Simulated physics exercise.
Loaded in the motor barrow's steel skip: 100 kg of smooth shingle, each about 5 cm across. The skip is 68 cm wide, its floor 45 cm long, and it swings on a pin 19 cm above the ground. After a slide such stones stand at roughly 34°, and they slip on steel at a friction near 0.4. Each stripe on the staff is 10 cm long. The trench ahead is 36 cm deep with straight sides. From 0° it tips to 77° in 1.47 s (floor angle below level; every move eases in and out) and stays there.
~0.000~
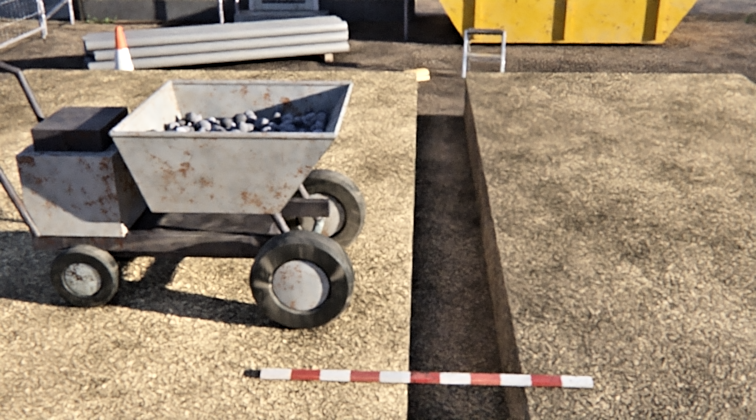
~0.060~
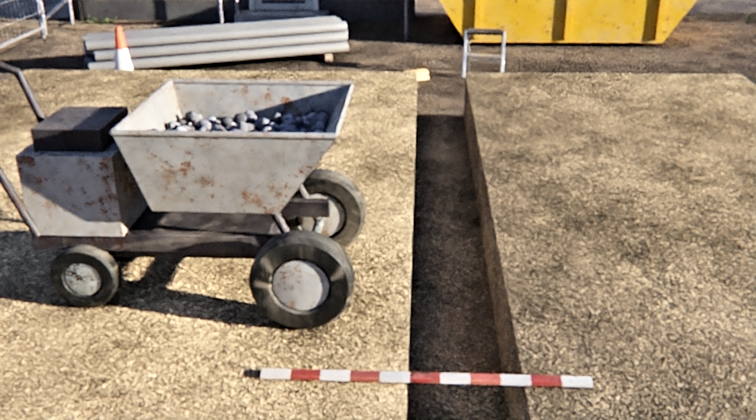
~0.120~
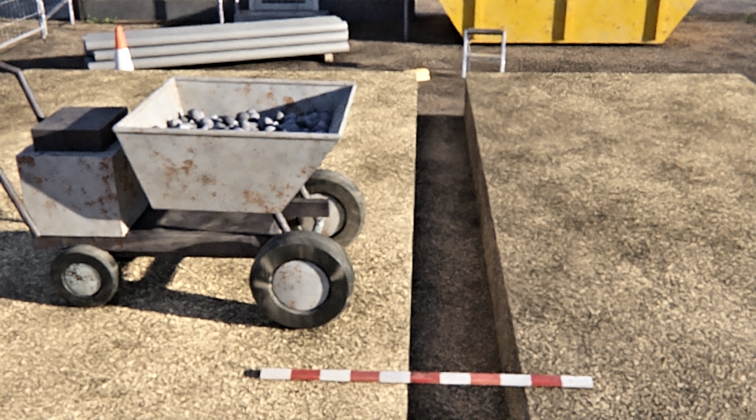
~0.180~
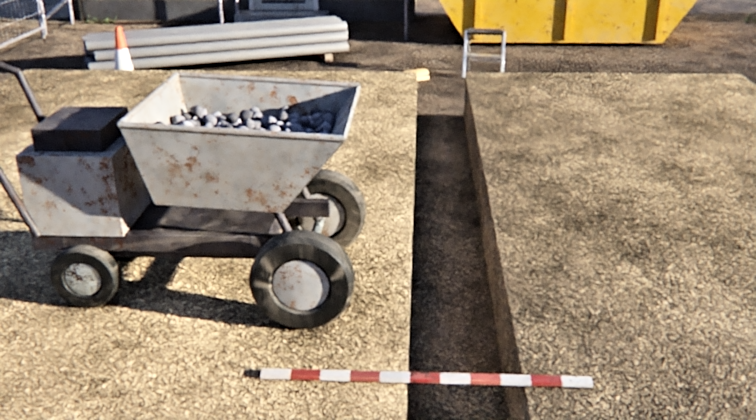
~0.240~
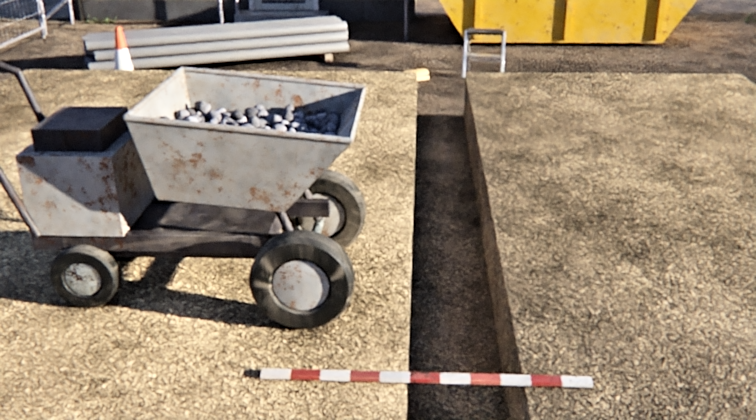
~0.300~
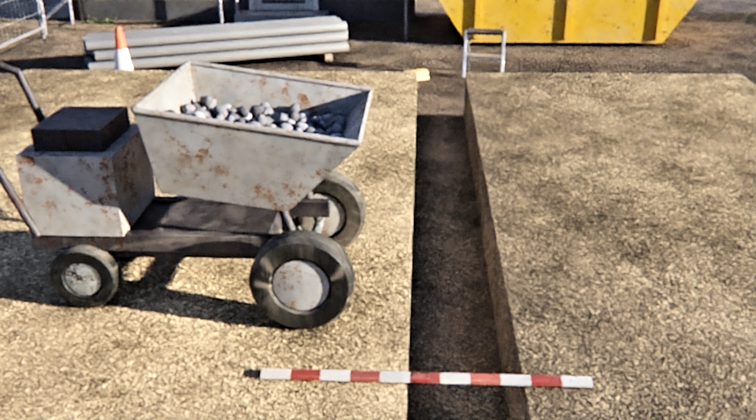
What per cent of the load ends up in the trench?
About 54 per cent.
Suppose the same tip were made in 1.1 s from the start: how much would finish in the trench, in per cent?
In that case some 50 per cent.
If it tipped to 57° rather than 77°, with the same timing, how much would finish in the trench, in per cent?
In that case some 45 per cent.
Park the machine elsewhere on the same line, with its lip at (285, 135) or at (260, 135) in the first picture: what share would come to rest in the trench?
About 100 and 100 per cent.
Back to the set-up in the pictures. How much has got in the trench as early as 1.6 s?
About 30 per cent by then.
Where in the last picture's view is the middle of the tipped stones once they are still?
Around (498, 341).
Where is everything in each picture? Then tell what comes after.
The skip is at 0°, its lip at (335, 136); the top of the load is at (285, 122), in the first frame.
Lip at (336, 137), floor tilted 0°, highest stones at (270, 123); the stones move at 0.1 m/s on average, in the second frame.
Lip at (340, 137), floor tilted 1°, highest stones at (273, 122); the stones move at 0.2 m/s on average, in the third frame.
Lip at (345, 139), floor tilted 3°, highest stones at (233, 121); the stones move at 0.3 m/s on average, in the fourth frame.
Lip at (351, 141), floor tilted 5°, highest stones at (216, 117); the stones move at 0.4 m/s on average, in the fifth frame.
Lip at (359, 144), floor tilted 8°, highest stones at (207, 112); the stones move at 0.4 m/s on average, in the sixth frame.
After 1.1 s the floor is at 65°; 100 % in the skip; the foremost stones are at (464, 230).
After 1.6 s the floor is at 77°; 40 % in the skip, 29 % in the trench, 30 % past the trench; the foremost stones are at (616, 293).
After 1.9 s the floor is at 77°; 8 % in the skip, 45 % in the trench, 46 % past the trench; the foremost stones are at (710, 305).
After 3.9 s the floor is at 77°; 0 % in the skip, 54 % in the trench, 46 % past the trench; the foremost stones are at (751, 307).
